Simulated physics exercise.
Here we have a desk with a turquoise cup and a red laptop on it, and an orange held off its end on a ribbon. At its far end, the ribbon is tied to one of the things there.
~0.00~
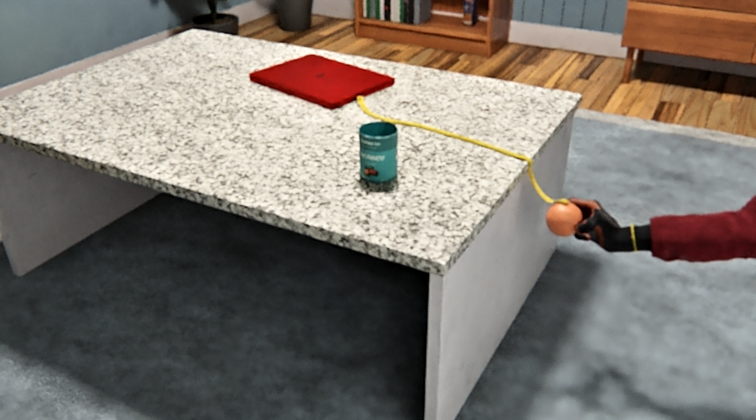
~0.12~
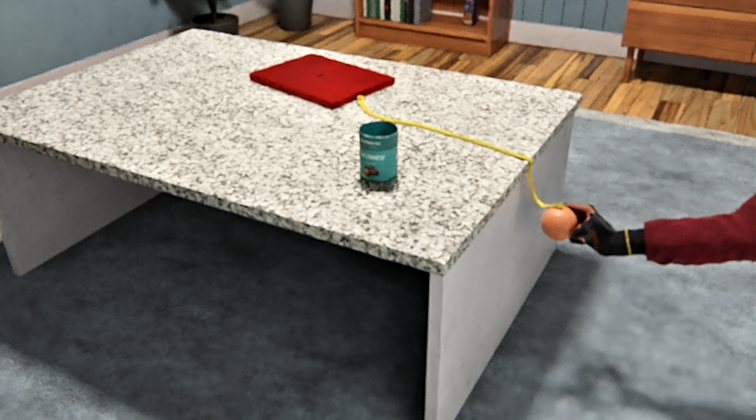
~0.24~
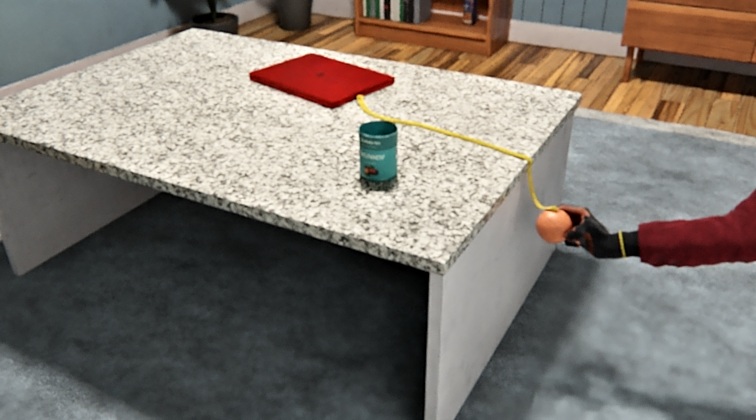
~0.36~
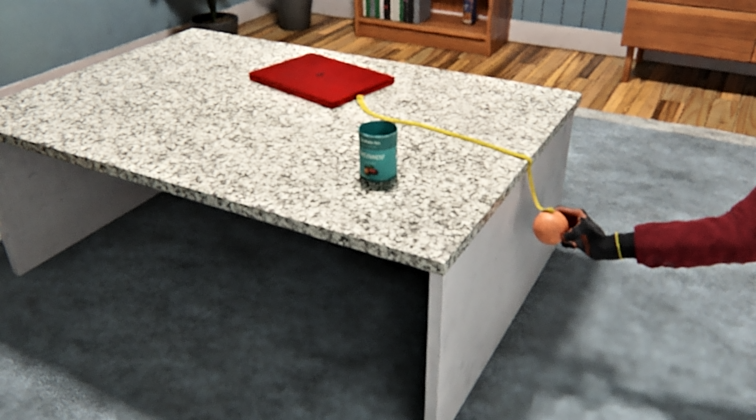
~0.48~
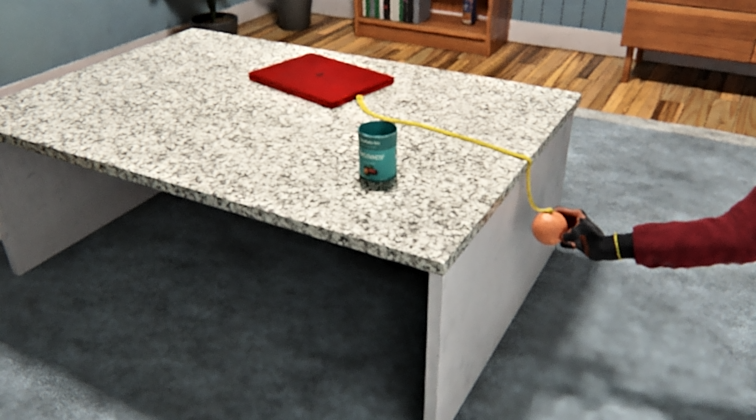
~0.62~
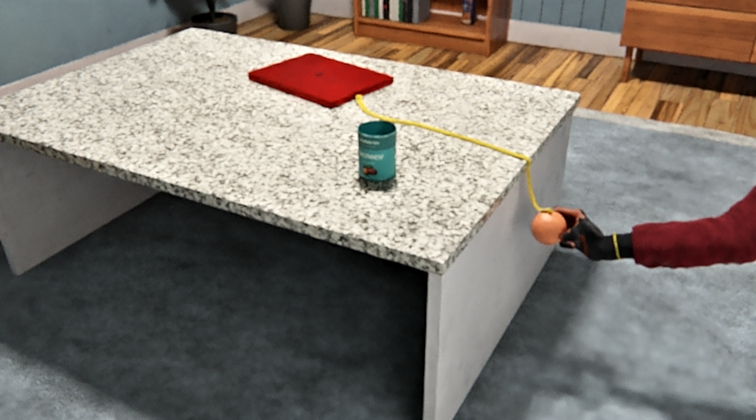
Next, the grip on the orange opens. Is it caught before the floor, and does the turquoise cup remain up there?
As I see it, the orange stops short of the ground; the turquoise cup is not moved.
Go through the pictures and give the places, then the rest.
The first frame shows orange (564, 219); red laptop (321, 75); turquoise cup (378, 129).
The second frame shows orange (559, 223).
The third frame shows orange (554, 226).
The fourth frame shows orange (551, 228); ribbon through (392, 120) (457, 136).
The fifth frame shows orange (550, 228); ribbon through (392, 120) (456, 136).
The sixth frame shows orange (549, 228); red laptop (320, 74); turquoise cup (377, 128); ribbon tied to the laptop, with little slack.
After 1.48 s, orange off the ground near (554, 249); laptop in place; cup in place.
After 2.54 s, orange off the ground near (548, 251); laptop in place; cup in place.
In the end, orange off the ground near (557, 250); laptop in place; cup in place. The orange hangs in the air and the turquoise cup remains where it stands.
